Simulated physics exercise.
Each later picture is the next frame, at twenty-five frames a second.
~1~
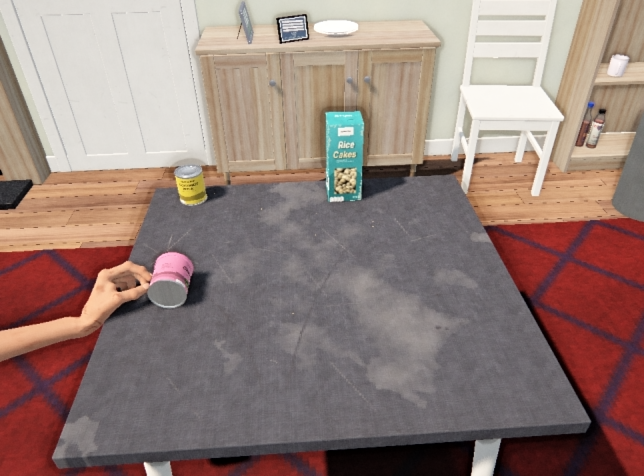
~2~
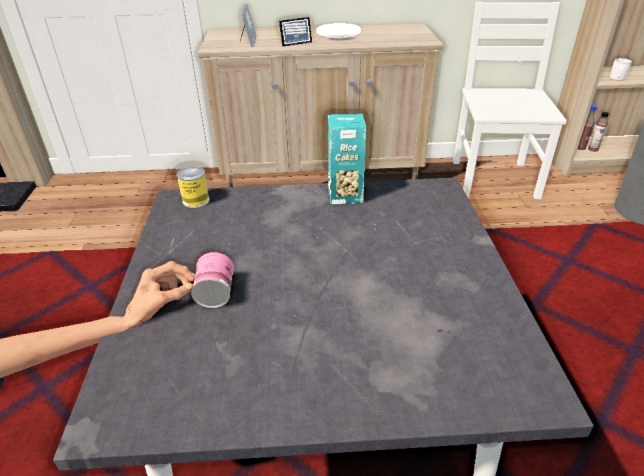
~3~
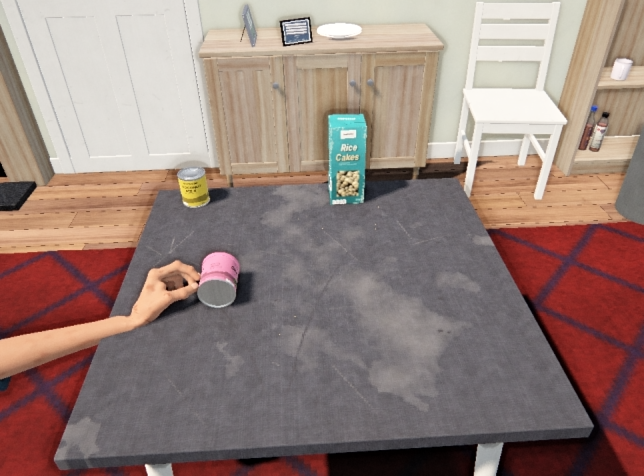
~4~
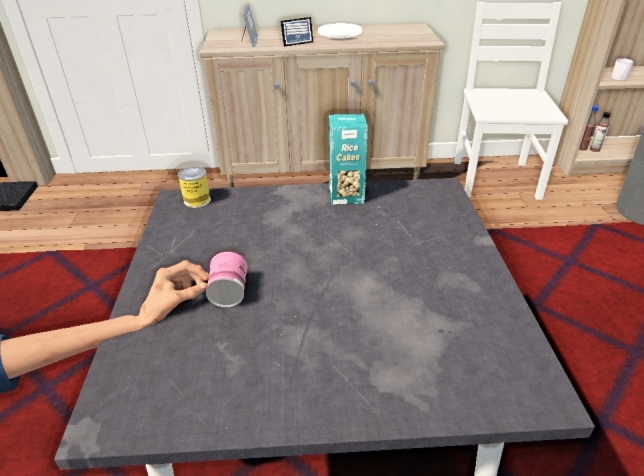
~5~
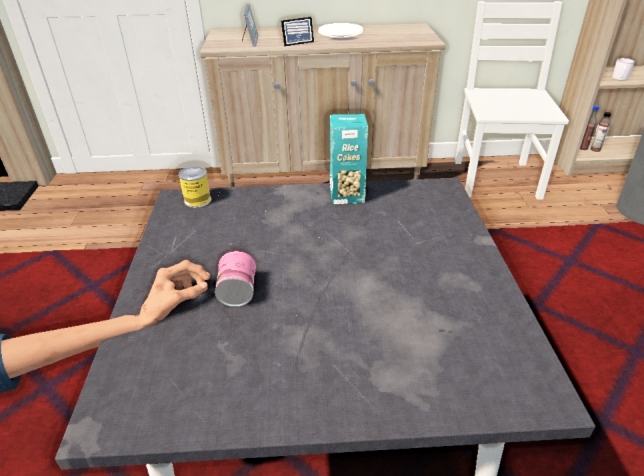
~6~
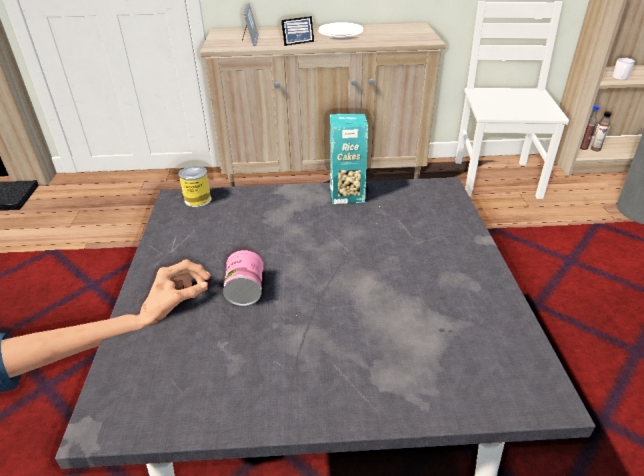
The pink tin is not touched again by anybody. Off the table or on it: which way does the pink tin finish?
On it.
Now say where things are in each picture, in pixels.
In the first frame, under the hand; pink tin (171, 280).
In the second frame, under the hand; pink tin (213, 280).
In the third frame, under the hand; pink tin (219, 280).
In the fourth frame, pink tin (227, 280).
In the fifth frame, pink tin (236, 279) displaced a little.
In the sixth frame, pink tin (244, 278) displaced a little.
Then, 0.20 s past the last view, pink tin displaced about its own width near (276, 276).
Then, 0.30 s past the last view, pink tin displaced well along near (288, 276).
Finally, moved from the start, pink tin. Final places as the last picture's camera would see them, pink tin near (309, 275).
